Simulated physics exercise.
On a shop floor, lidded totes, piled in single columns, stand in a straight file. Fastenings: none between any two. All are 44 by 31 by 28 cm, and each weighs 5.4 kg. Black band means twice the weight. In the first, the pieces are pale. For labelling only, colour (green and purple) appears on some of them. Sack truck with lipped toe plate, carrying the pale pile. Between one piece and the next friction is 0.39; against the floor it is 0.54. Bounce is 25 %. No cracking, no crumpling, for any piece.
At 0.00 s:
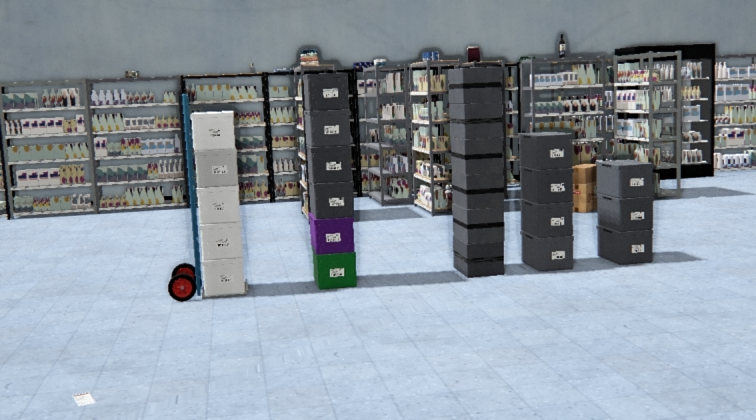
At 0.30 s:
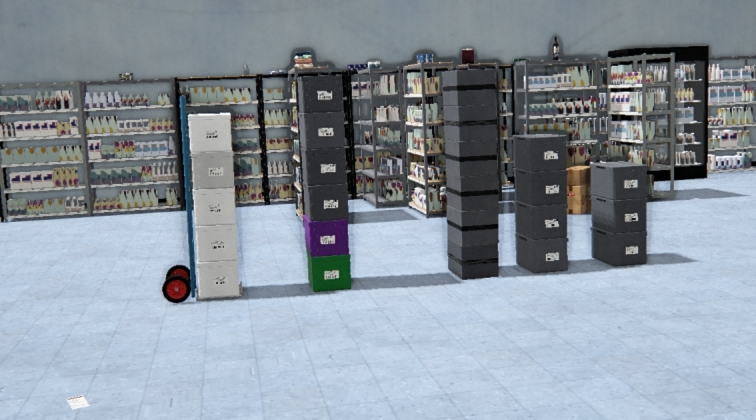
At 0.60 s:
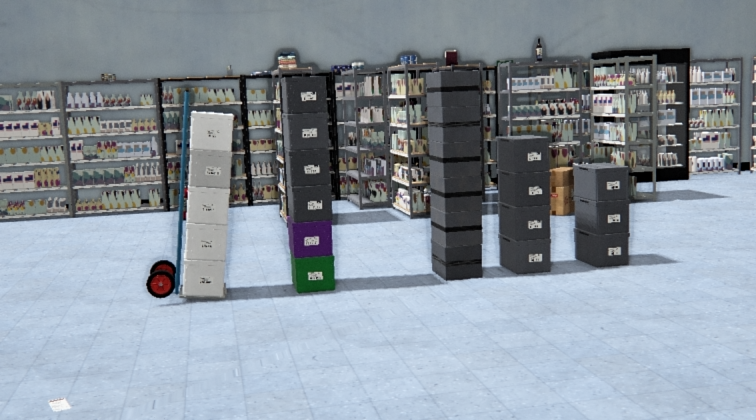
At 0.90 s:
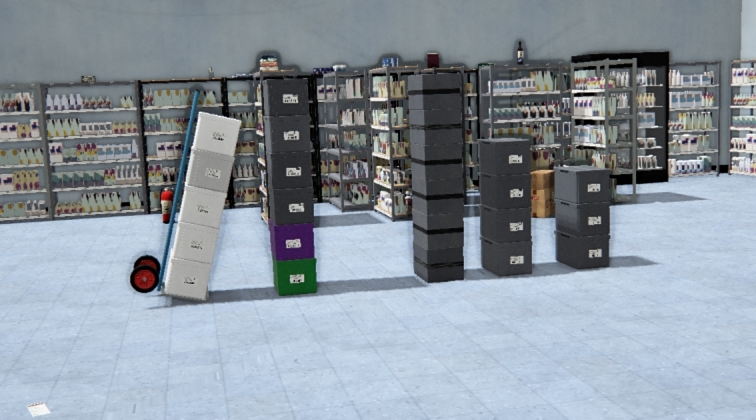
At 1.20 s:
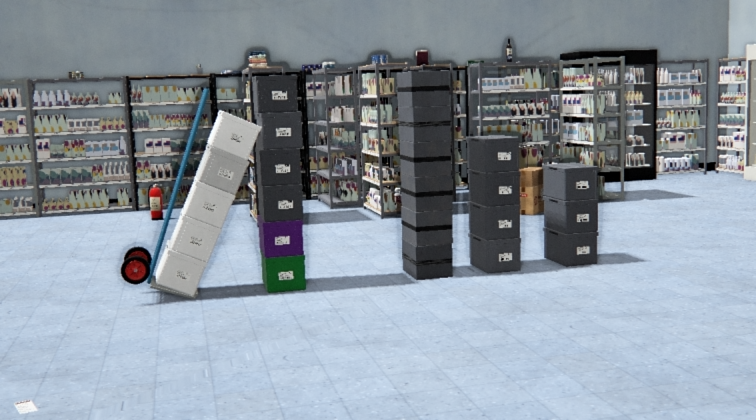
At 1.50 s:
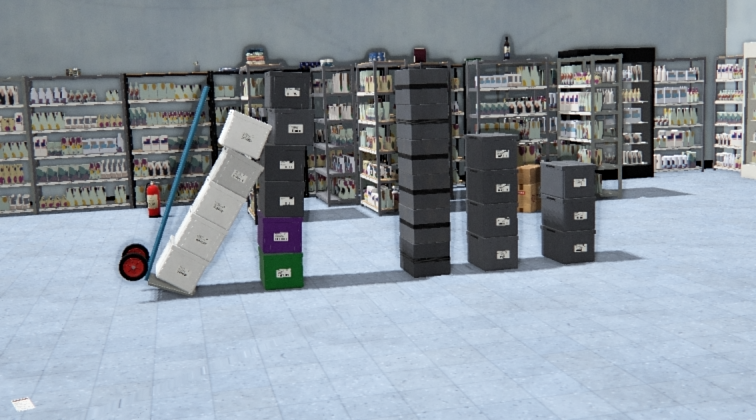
A pale pile on a sack truck leans right against the next column, nudging its totes.
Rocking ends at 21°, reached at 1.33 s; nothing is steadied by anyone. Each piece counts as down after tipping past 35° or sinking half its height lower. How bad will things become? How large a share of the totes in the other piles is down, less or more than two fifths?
The share down is more than two fifths.
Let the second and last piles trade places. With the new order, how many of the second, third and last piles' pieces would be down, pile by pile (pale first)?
Count of fallen pieces - second: 3; third: 0; last: 0.
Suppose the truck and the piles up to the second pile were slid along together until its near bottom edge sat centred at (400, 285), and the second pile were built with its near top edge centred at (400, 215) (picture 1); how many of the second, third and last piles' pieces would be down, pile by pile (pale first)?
Second 0, third 0, last 0.
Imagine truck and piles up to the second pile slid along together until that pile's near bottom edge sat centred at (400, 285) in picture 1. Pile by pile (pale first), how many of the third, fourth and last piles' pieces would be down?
Count of fallen pieces - third: 5; fourth: 4; last: 2.
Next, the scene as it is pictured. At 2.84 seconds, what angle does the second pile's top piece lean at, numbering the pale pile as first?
10°.
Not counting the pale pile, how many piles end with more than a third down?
Count: 4.
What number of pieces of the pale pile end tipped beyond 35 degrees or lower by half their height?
Count: 5.
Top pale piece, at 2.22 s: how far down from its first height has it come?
About 30 cm.
After 2.22 s, 5 of the pale pile down; none of the 19 other totes down, 6 disturbed; purple tote 27° from how it stood; green tote 27° from how it stood.
After 2.84 s, 5 of the pale pile down; 6 of the 19 other totes down; purple tote 63° from how it stood, 21 cm lower; green tote 61° from how it stood.
After 3.64 s, 5 of the pale pile down; 18 of the 19 other totes down; green tote 61° from how it stood; purple tote 61° from how it stood, 21 cm lower.
In the end (5.0 s), 5 of the pale pile down; 18 of the 19 other totes down; purple tote 60° from how it stood, 21 cm lower; green tote 60° from how it stood. That is 95 per cent. From the last view, middles, purple tote near (344, 254), green tote near (303, 257).
